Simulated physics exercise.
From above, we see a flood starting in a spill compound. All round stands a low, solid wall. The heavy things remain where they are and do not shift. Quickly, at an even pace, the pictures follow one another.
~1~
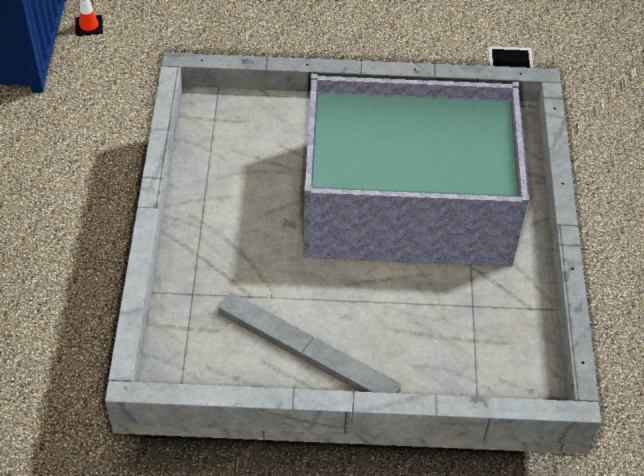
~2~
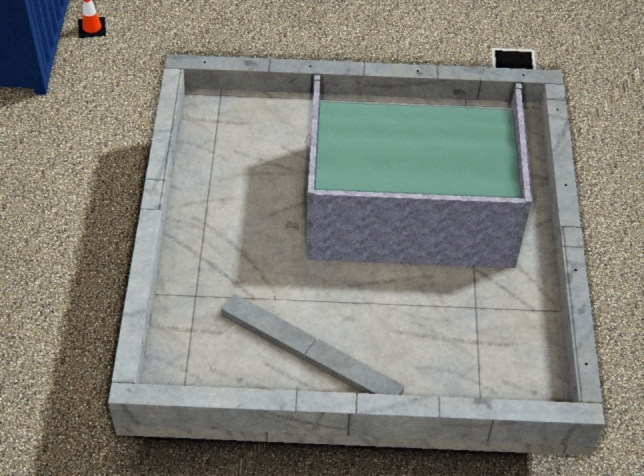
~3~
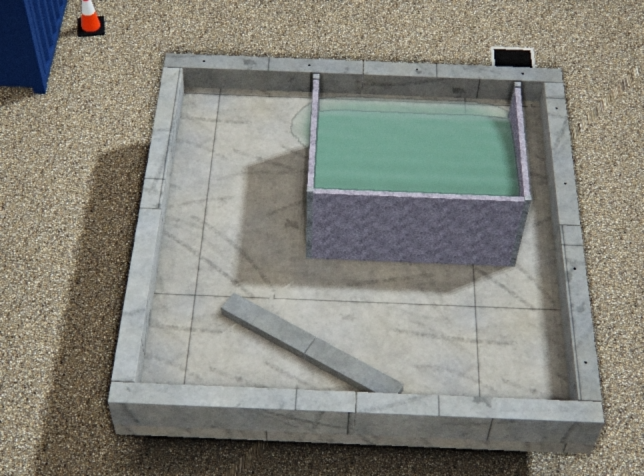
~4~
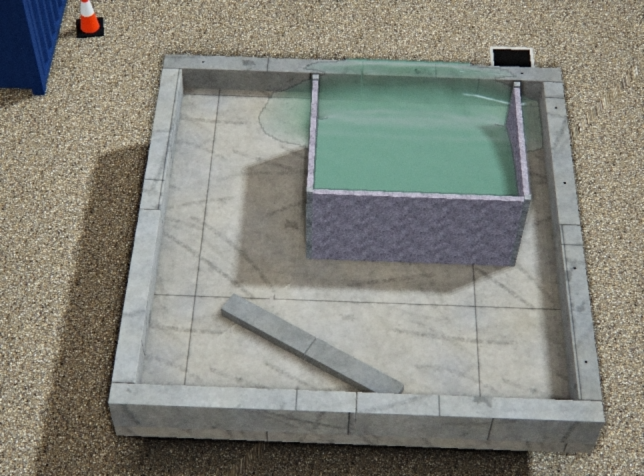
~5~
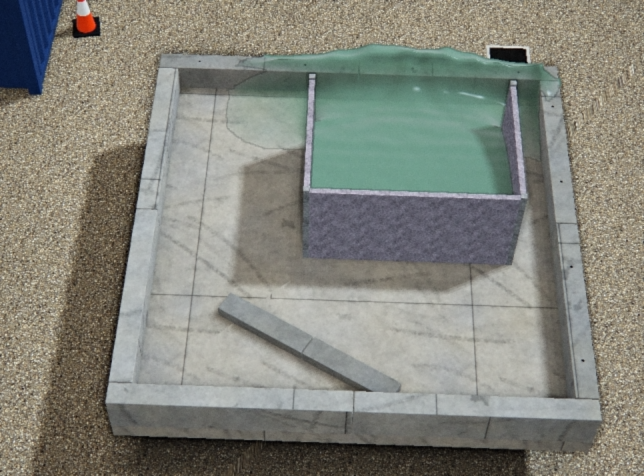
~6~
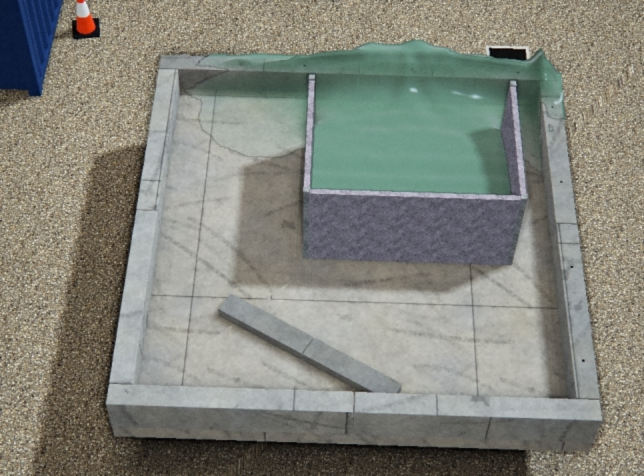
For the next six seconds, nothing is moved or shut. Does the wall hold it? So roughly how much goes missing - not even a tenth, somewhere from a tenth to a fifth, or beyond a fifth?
I think beyond a fifth.
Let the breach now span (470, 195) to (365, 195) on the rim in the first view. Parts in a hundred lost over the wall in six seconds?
Estimate: Some 14 in a hundred.
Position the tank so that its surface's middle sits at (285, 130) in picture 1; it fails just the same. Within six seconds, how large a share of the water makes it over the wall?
Share found: Around 34 %.
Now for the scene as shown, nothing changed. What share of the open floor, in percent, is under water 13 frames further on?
I'd say 70 per cent.
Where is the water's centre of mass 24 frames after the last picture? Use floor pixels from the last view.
I'd place it roughly at (367, 223).
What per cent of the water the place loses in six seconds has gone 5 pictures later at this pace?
Approximately 70 in a hundred, I think.
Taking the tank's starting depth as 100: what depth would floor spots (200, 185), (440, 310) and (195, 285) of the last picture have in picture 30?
I'd put them at close to 10 per cent, then 2 per cent, then 6 per cent.
A moment on, water covers 30 % of the floor; the low wall has let 15 % over.
Next, water covers 35 % of the floor; the low wall has let 24 % over.
Then, water covers 60 % of the floor; the low wall has let 34 % over.
Later, water covers 75 % of the floor; the low wall has let 34 % over.
In the end, water covers 85 % of the floor; the low wall has let 35 % over.
